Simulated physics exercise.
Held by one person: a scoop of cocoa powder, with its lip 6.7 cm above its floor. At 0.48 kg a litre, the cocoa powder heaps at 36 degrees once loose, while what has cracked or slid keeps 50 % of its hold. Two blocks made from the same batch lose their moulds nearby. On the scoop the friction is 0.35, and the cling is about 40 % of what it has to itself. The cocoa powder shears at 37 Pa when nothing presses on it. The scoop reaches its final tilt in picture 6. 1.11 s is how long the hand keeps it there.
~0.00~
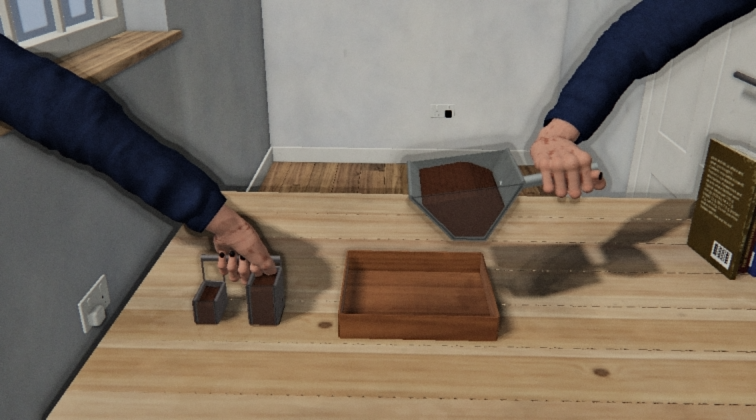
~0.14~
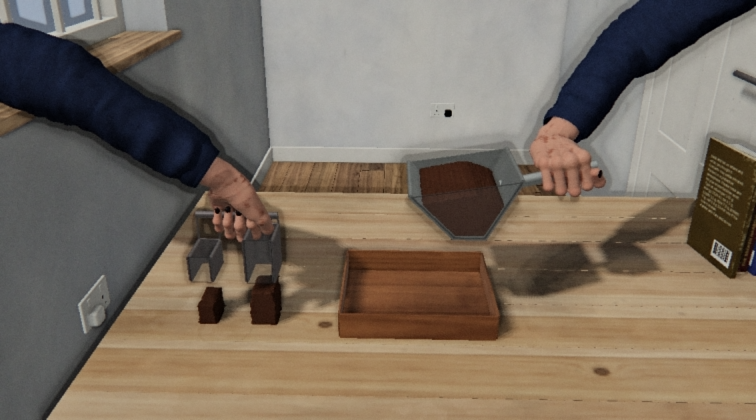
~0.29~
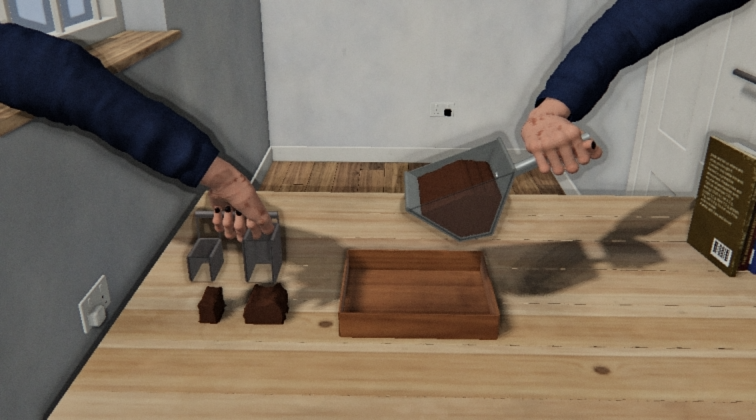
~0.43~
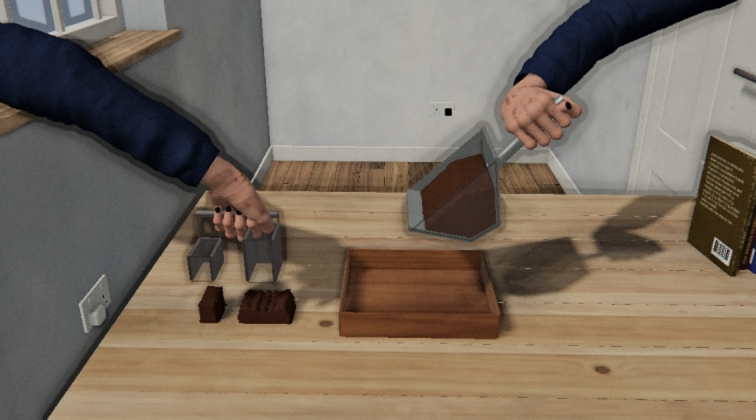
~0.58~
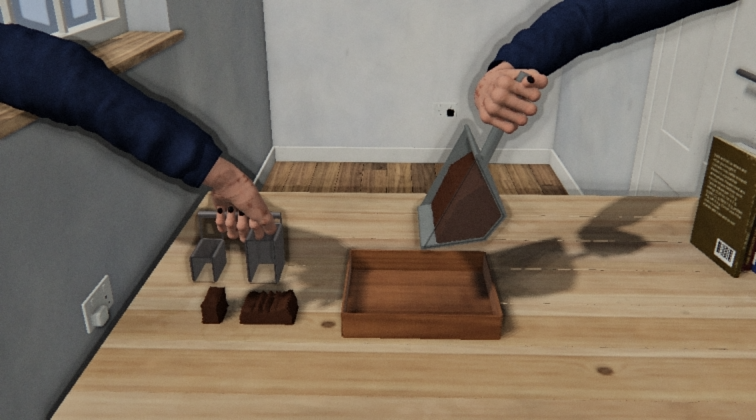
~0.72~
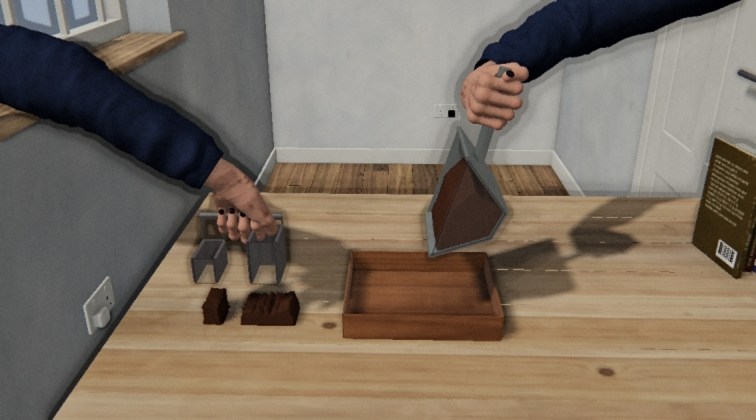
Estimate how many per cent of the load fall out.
46 %.
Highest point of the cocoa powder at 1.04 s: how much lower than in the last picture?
By my estimate, near 3.0 cm.
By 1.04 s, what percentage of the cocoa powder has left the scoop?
Estimate: Near 30 in a hundred.
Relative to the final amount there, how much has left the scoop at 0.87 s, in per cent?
Around 10 per cent.
After 0.87 s, the scoop is at 64 degrees and 3 % has left it.
After 1.04 s, the scoop is at 64 degrees and 30 % has left it.
After 1.21 s, the scoop is at 64 degrees and 43 % has left it.
After 1.39 s, the scoop is at 64 degrees and 44 % has left it.
After 1.88 s, at the end, the scoop is at 64 degrees and 46 % has left it.
